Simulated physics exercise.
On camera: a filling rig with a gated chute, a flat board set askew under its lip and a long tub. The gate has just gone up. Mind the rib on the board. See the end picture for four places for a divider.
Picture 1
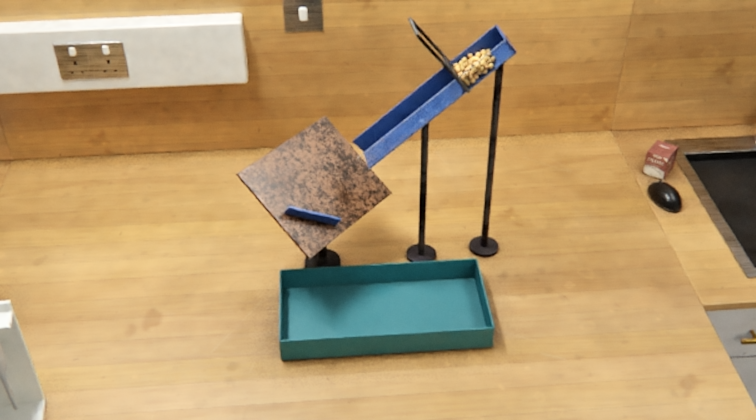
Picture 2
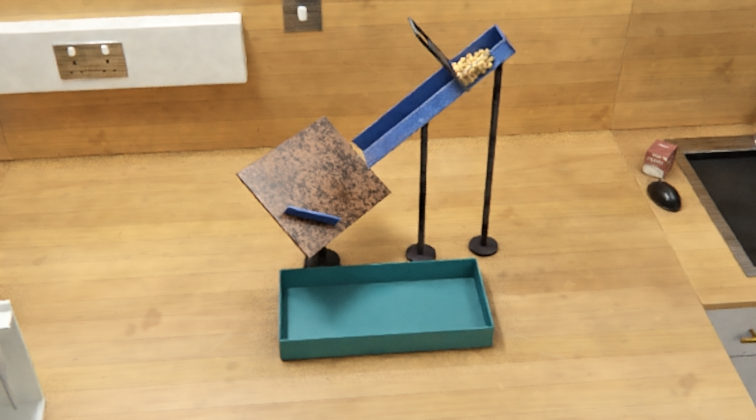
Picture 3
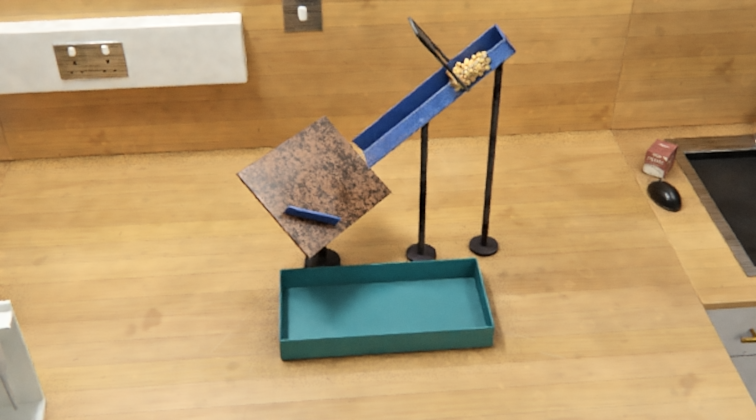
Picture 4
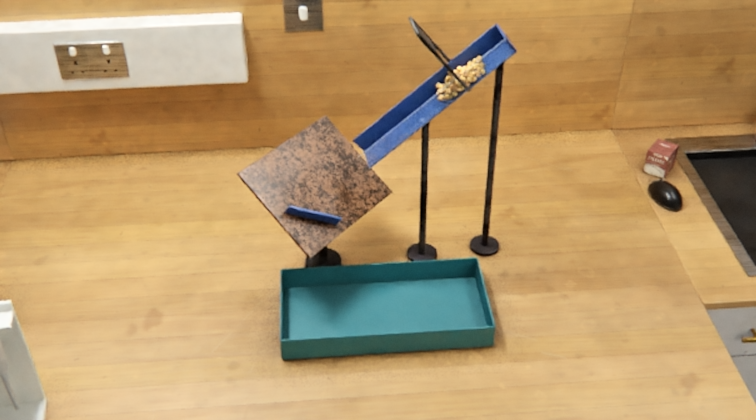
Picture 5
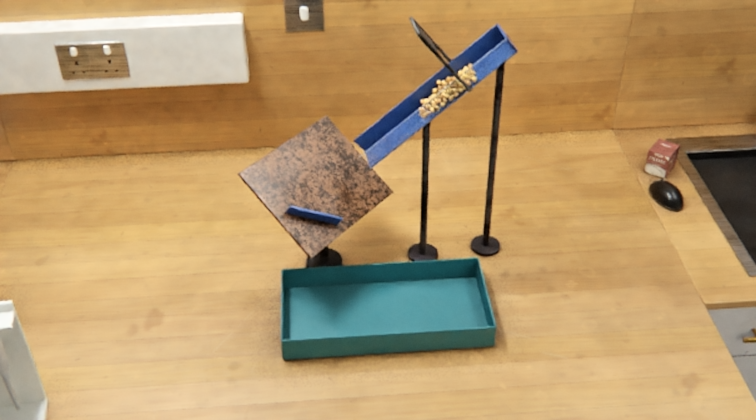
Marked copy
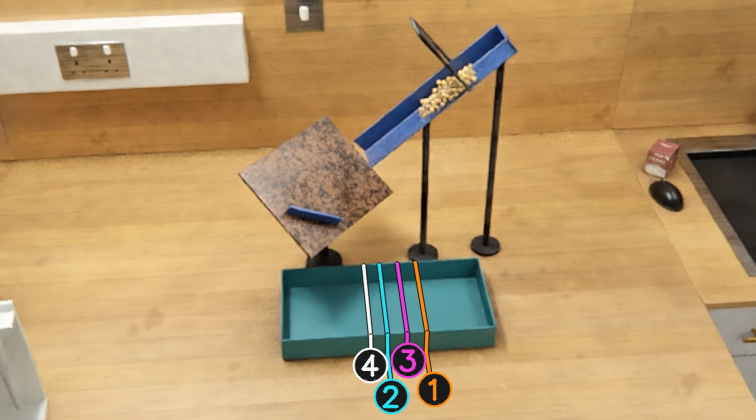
Dried chickpeas slide down a sloping blue chute toward the left after its gate lifts.
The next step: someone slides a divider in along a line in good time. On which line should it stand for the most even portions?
Use line 2.
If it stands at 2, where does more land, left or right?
More lands on the left.
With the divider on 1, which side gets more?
More lands on the left.
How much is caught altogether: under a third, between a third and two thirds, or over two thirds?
It is over two thirds.
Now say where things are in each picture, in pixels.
In the first picture, load behind the gate at (472, 71), dried chickpeas; lip of the chute at (367, 160), sloping fairly steeply.
In the second picture, middle of the board at (317, 183), tilted fairly steeply; middle of its low edge at (353, 224); of its high edge at (283, 143).
In the third picture, front corners of the tub at (280, 340) and (494, 327), empty; front of the load at (453, 84).
In the fourth picture, middle of the load at (458, 77); its front at (440, 98), about a quarter of the way to the lip; rib from (290, 206) to (342, 218).
In the fifth picture, middle of the load at (446, 89); its front at (421, 114), about half of the way to the lip.
On the marked copy, line 1 crosses the front rim at (426, 331); line 2 crosses the front rim at (387, 334); line 3 crosses the front rim at (407, 332); line 4 crosses the front rim at (370, 335).
Choosing 1, of what is caught, nearly all on the left of the divider, a stray few on the right.
Choosing 2, of what is caught, about two thirds on the left of the divider, about a third on the right.
Choosing 3, of what is caught, nearly all on the left of the divider, a small part on the right.
Choosing 4, of what is caught, a small part on the left of the divider, nearly all on the right.
